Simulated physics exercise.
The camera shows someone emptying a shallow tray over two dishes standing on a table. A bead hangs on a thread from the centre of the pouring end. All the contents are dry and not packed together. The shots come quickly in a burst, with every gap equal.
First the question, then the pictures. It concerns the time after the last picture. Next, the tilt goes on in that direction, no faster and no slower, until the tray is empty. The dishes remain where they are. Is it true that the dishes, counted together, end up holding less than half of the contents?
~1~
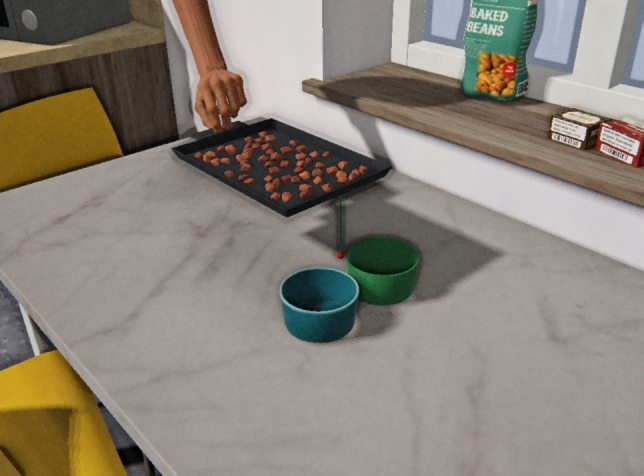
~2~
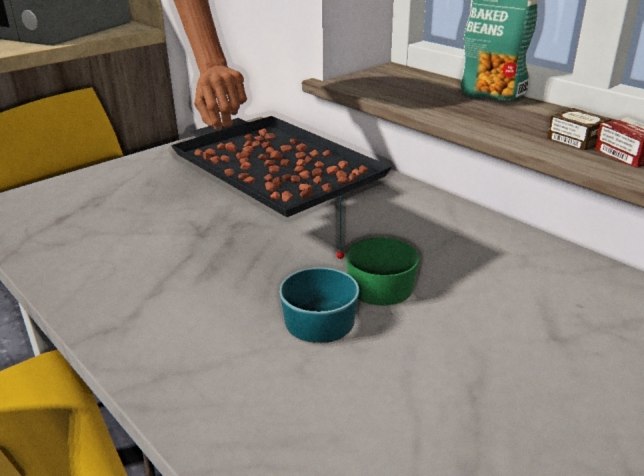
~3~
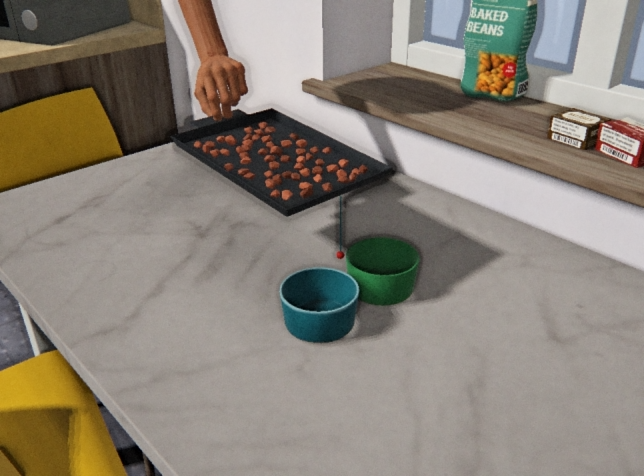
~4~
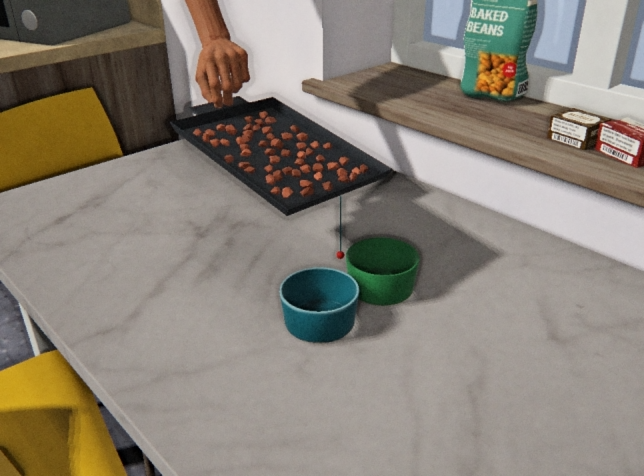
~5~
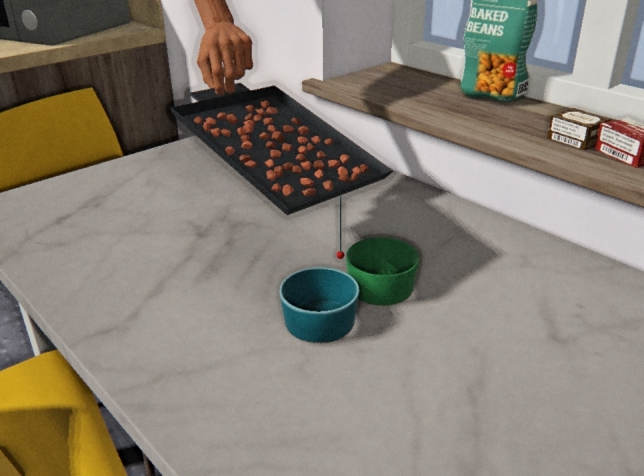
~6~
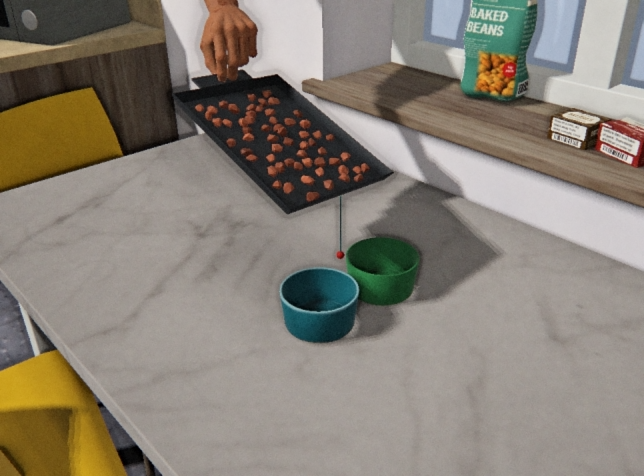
Catch is a majority.
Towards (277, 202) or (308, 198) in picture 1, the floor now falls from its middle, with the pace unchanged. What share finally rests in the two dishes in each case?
I'd put it at some 70 % and then some 80 %.
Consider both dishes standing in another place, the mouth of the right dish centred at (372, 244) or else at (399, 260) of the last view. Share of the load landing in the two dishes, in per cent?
30 % and 90 %.
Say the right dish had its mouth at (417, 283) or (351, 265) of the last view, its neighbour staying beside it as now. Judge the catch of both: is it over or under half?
Short of half and then Short of half.
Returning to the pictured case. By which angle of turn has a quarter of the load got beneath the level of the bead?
About 75°.
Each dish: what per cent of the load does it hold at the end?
The left dish gets close to 20 per cent and the right dish close to 60 per cent.
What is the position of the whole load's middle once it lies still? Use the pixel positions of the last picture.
Near (384, 287), more or less.
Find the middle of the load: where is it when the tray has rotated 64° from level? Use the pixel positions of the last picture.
(361, 185).
Just after the last frame, tray tipped steeply; the larger part on the tray; just a few in the right dish; roughly a quarter in the air.
A moment on, tray tipped past a quarter turn; about a tenth in the left dish; roughly half in the right dish; roughly a quarter outside both; roughly a quarter in the air.
Further on, tray tipped past a quarter turn; roughly a quarter in the left dish; roughly two thirds in the right dish; roughly a quarter outside both.
When it is over, tray tipped past a quarter turn; roughly a quarter in the left dish; roughly two thirds in the right dish; roughly a quarter outside both.
